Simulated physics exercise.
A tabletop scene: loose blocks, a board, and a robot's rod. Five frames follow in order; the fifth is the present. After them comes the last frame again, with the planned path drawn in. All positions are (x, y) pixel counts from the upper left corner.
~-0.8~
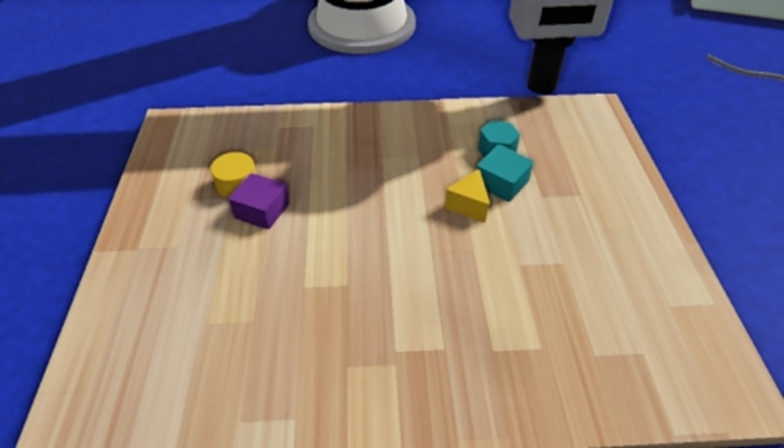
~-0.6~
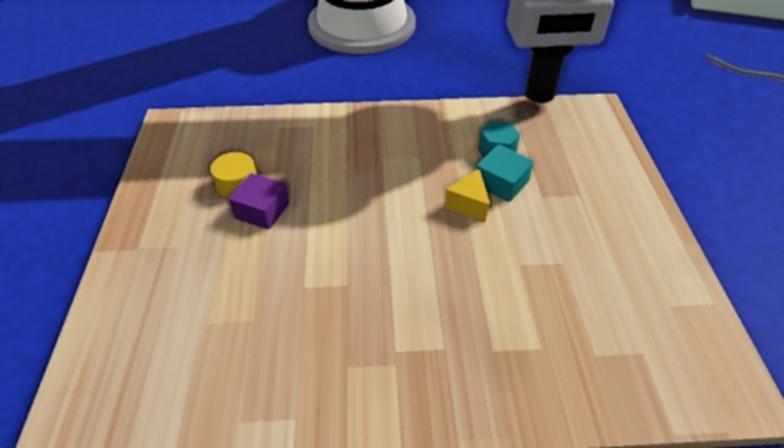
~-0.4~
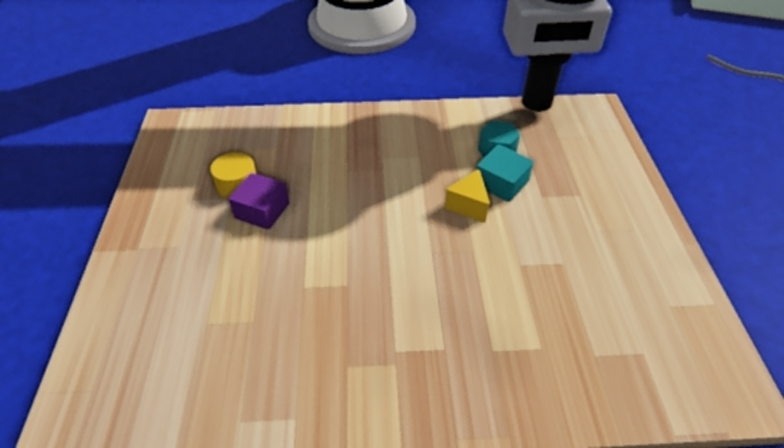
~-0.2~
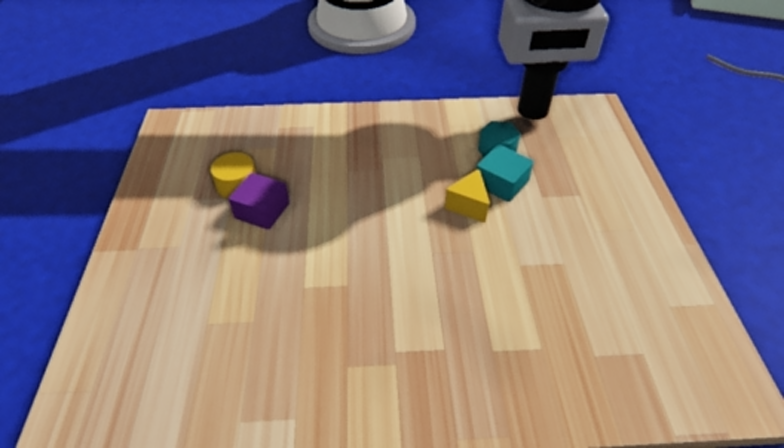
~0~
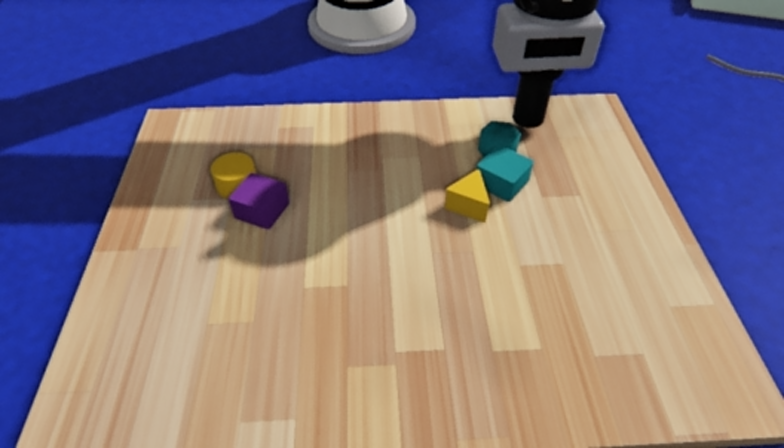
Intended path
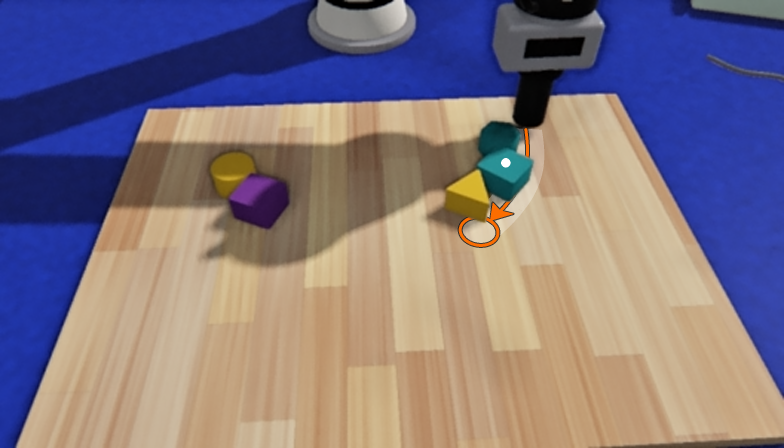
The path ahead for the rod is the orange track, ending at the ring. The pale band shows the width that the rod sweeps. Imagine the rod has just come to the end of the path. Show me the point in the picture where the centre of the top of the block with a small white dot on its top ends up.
At (440, 203).
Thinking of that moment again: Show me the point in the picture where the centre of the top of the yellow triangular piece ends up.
The middle of its upper face will lie at (401, 199).
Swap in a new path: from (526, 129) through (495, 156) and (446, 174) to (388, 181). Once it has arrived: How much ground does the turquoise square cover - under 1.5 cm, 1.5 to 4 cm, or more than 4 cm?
Once the path is done, the turquoise square lies 1.5 to 4 cm from its present place.
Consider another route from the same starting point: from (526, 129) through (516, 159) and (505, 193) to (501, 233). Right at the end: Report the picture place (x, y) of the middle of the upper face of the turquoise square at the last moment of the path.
Pixel (462, 207).
The line goes from (526, 129) through (527, 163) and (511, 198) to (479, 231); the dot is on the turquoise square.
The first path, step by step. One third of the way, rod at (529, 153); yellow triangular piece at (470, 189); turquoise hexagonal block at (495, 134), turned 25° clockwise; turquoise square at (503, 164), turned 15° anticlockwise.
Two thirds of the way, rod at (514, 188); yellow triangular piece at (444, 196); turquoise hexagonal block at (495, 134), turned 25° clockwise; turquoise square at (477, 184), turned 40° clockwise.
At the end, rod at (481, 221); yellow triangular piece at (401, 199), turned 35° clockwise; turquoise hexagonal block at (495, 134), turned 25° clockwise; turquoise square at (440, 203), turned 80° clockwise.
